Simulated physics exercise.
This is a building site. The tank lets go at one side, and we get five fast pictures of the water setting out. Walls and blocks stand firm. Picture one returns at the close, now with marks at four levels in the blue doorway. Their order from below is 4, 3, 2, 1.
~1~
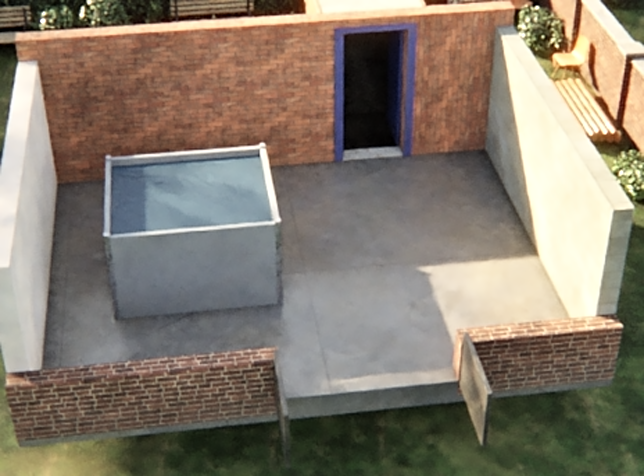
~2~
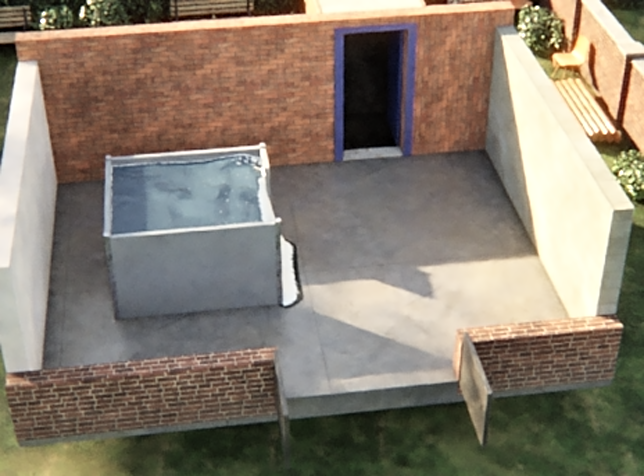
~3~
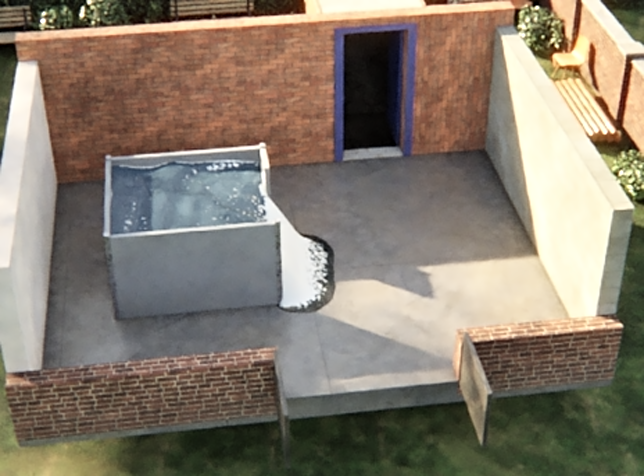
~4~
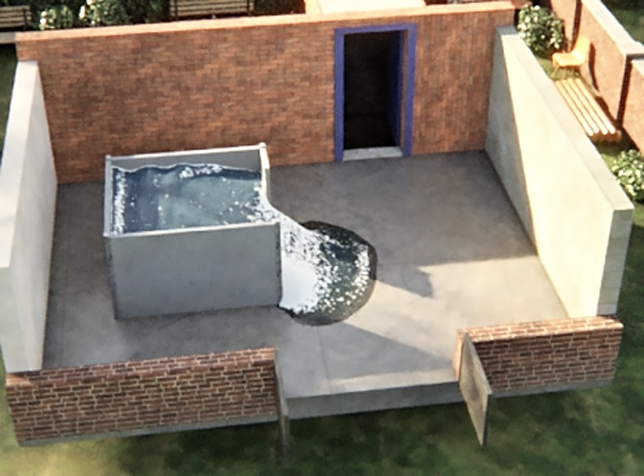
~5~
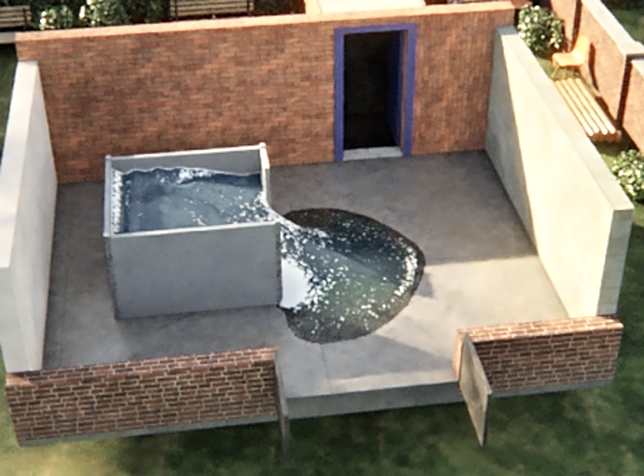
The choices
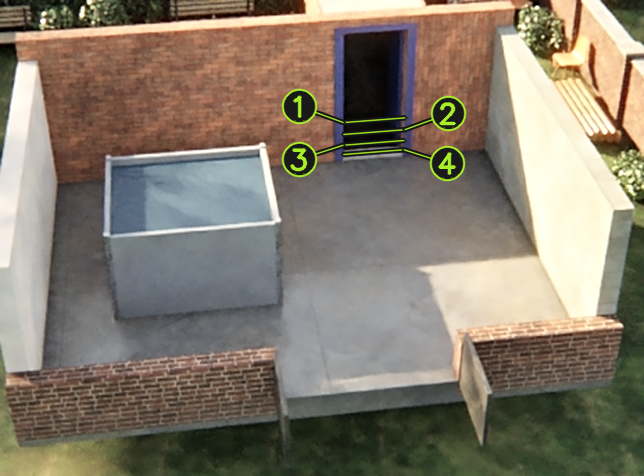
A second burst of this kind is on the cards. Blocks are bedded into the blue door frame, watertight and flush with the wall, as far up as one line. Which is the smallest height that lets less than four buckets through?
Choose 3.
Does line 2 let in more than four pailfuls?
No, that is safe.
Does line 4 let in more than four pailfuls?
Yes, that goes wrong.
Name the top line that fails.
4 it is.
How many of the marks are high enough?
Three of the four.
In lime, 1 at (374, 120); 2 at (374, 132); 3 at (373, 142); 4 at (373, 152); from the bottom up 4, 3, 2, 1.
Choosing 1, nothing gets over.
Choosing 2, nothing gets over.
Choosing 3, nothing gets over.
Choosing 4, about 7 bucketfuls get in.
